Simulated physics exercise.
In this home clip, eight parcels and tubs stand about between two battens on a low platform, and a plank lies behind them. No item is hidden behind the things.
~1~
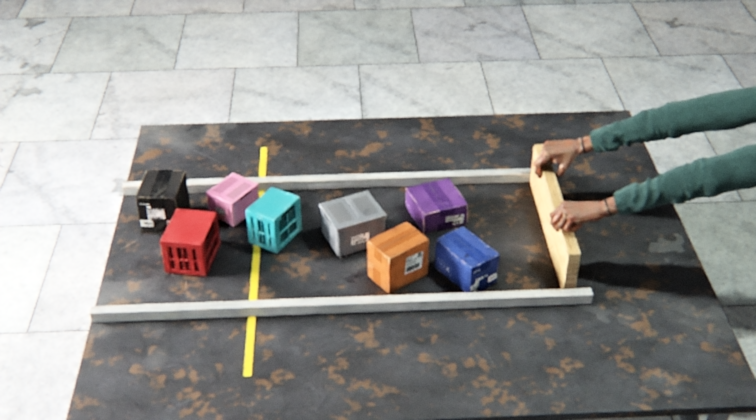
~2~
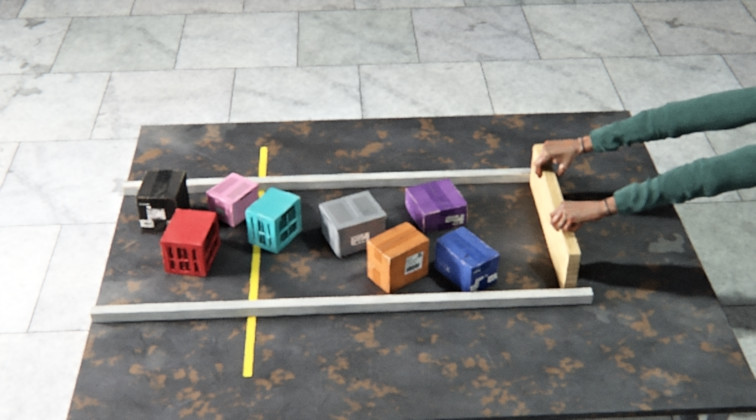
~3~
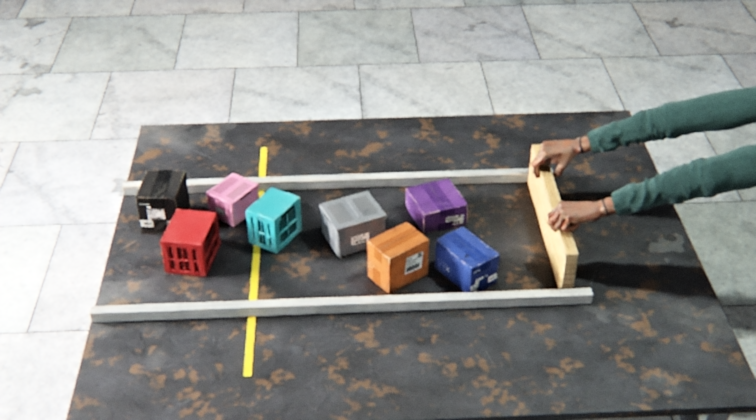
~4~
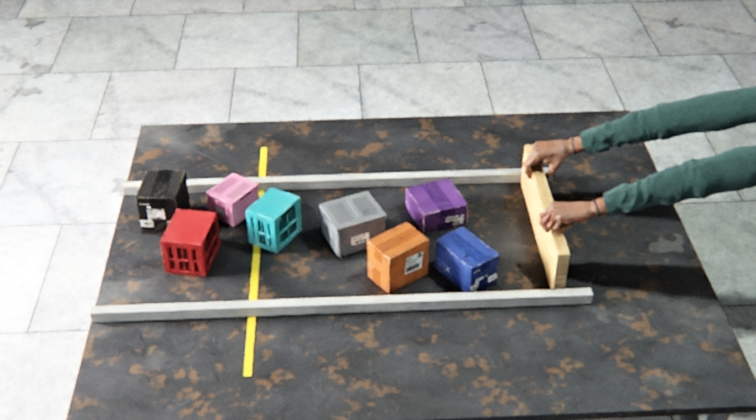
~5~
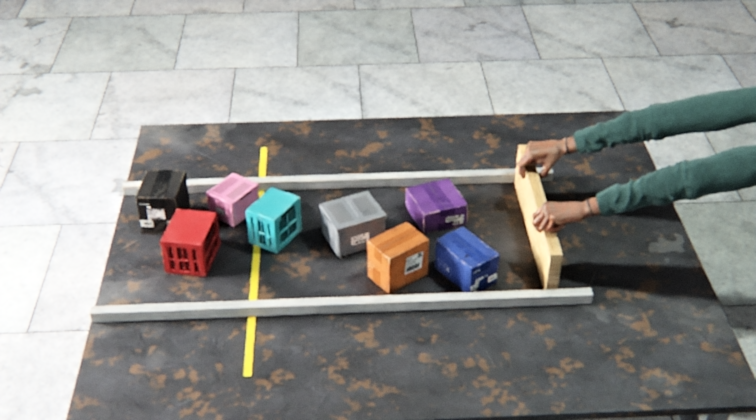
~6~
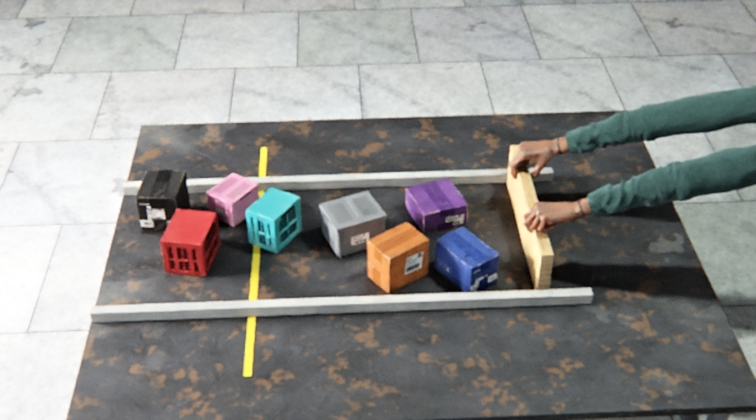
On a dark, low platform set on a pale tiled floor, eight parcels and tubs stand between two battens, some near a yellow tape line. Two green-sleeved arms hold a wooden plank at the right, at first almost still, then slide it slightly left, while the items stay in place, untouched.
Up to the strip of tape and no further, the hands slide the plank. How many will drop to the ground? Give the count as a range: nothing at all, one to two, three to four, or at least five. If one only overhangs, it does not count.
The count is nothing at all.
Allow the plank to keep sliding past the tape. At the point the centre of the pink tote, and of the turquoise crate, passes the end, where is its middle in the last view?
About (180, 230), and about (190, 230) for the other.
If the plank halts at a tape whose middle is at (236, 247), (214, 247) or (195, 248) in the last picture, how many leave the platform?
0, 1, 2.
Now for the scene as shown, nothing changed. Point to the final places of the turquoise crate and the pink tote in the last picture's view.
About (182, 215), and the other about (193, 192).
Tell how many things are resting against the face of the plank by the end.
At rest, 2 are in contact.
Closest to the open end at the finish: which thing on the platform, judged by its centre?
The black parcel winds up nearest.
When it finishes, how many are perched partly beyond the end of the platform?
It would come to 0.
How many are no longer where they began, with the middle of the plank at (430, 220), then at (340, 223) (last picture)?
The count is 3 at the first point and 5 at the second.
Soon after, none off yet; black parcel at rest near (164, 202); red crate at rest near (191, 242); pink tote at rest near (234, 200).
At rest, the number that fall off is zero.
